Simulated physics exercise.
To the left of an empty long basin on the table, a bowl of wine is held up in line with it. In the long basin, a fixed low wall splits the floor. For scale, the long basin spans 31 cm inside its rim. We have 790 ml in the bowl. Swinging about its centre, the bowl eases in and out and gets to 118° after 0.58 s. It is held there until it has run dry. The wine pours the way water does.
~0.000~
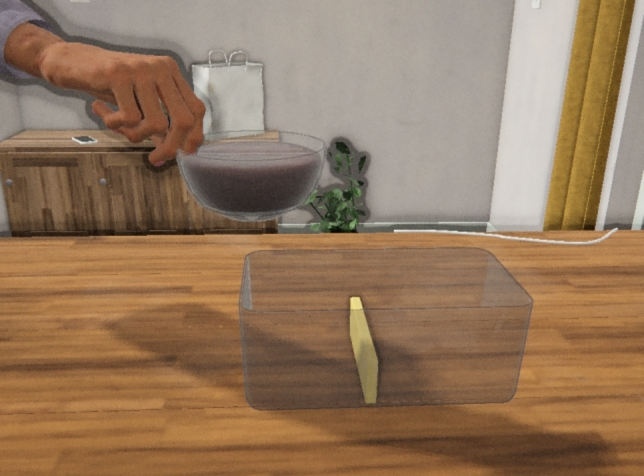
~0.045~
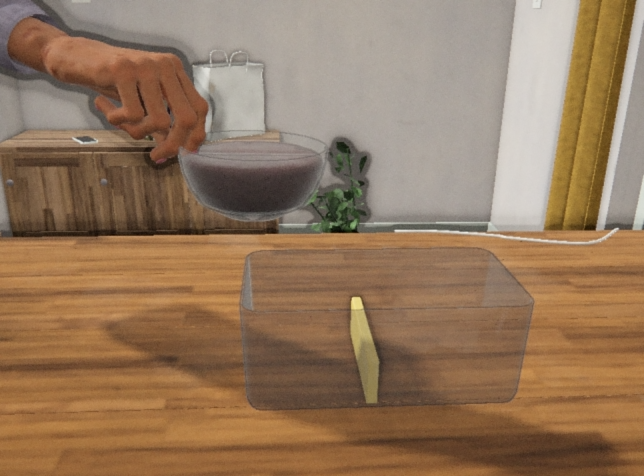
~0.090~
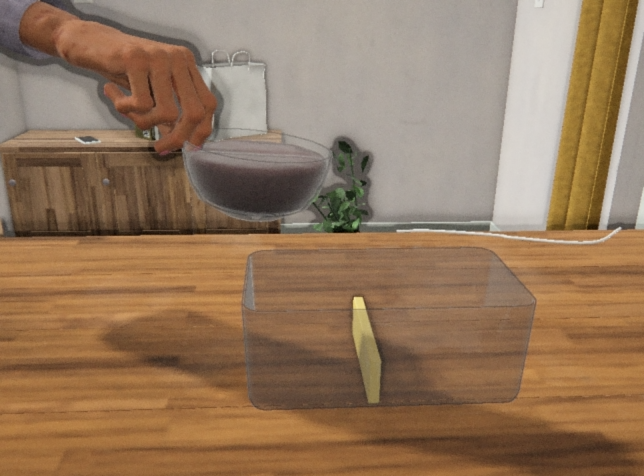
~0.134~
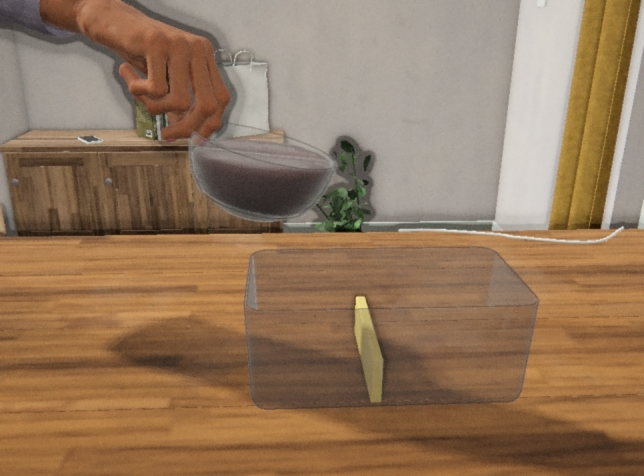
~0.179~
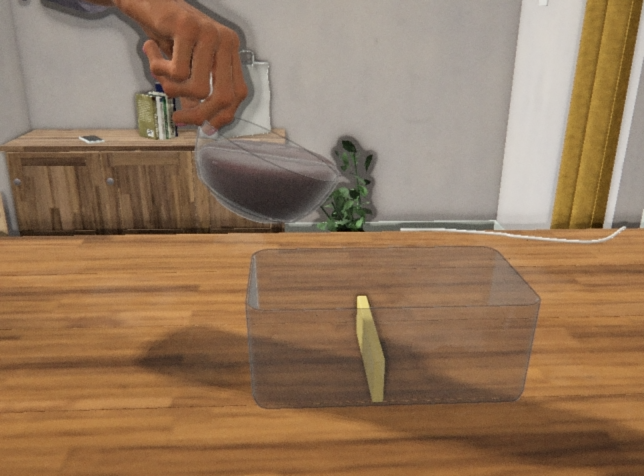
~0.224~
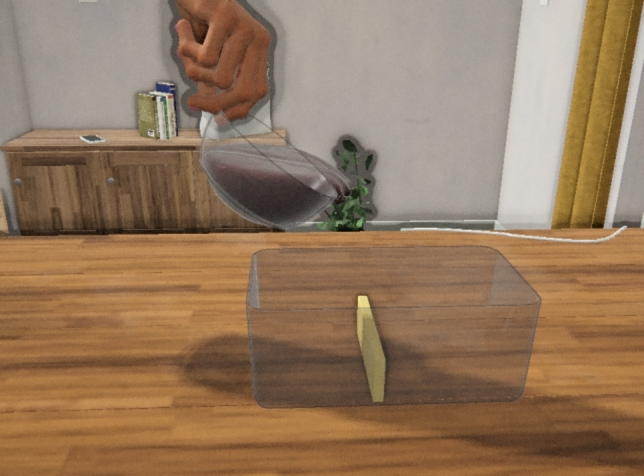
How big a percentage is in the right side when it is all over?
Roughly 42 per cent is in the right side.
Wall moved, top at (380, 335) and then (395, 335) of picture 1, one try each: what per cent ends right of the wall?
Result: 25 per cent, then 10 per cent.
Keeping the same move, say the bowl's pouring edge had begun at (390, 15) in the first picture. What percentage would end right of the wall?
Result then: Approx. 80 %.
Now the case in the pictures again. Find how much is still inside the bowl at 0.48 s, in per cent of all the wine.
I reckon about 5 in a hundred is still held.
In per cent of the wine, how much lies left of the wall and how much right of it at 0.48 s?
I'd say some 36 in a hundred on the left and 40 on the right.
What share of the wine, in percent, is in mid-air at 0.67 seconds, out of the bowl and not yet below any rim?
9 per cent or so.
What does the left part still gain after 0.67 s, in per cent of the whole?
About 2 percent.
Then, 0.48 s in, the tilt is 110° and 5 per cent is still to pour, 36 is left of the wall and 40 right of it.
Then, 0.67 s in, the tilt is 118° and 0 per cent is still to pour, 53 is left of the wall and 38 right of it.
Then, 0.87 s in, the tilt is 118° and 0 per cent is still to pour, 54 is left of the wall and 41 right of it.
Then, 1.08 s in, the tilt is 118° and 0 per cent is still to pour, 55 is left of the wall and 42 right of it.
Finally, 55 per cent lies left of the wall, 42 right of it and 4 outside.
